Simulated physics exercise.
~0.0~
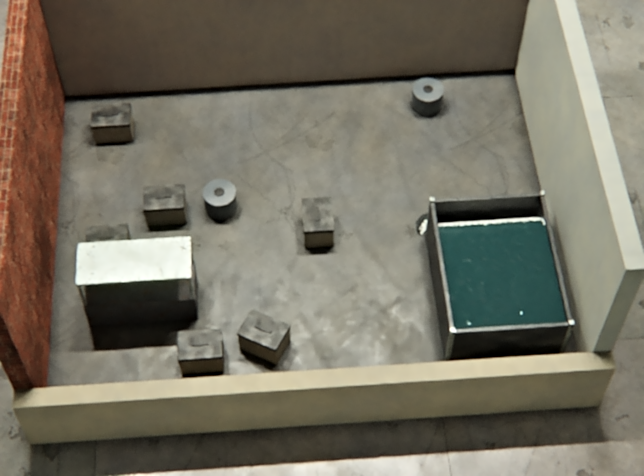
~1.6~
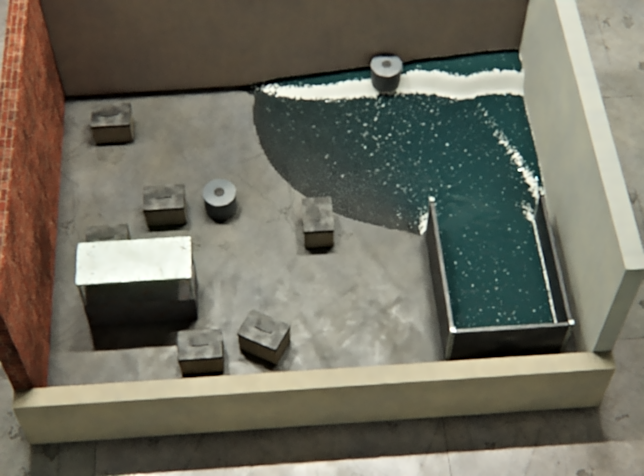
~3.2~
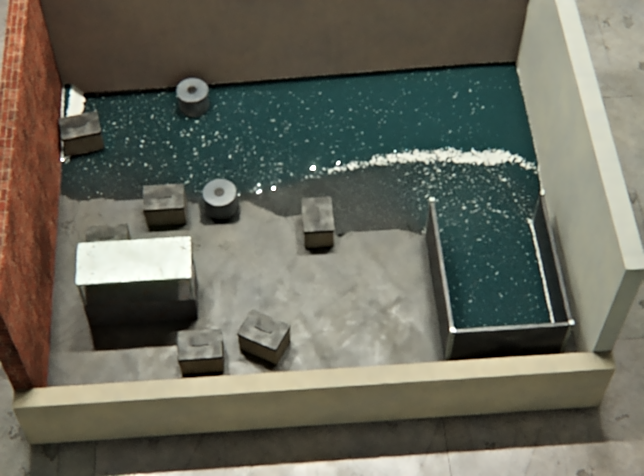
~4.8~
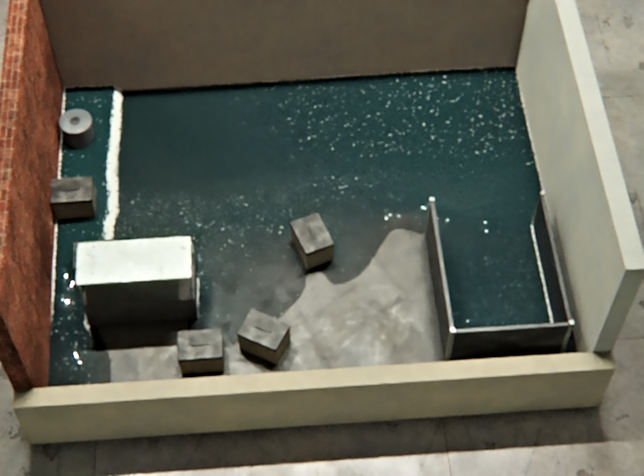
Depot floor with water bursting from a tank at right, sweeping tubs and chests leftward and spreading around a pale block.
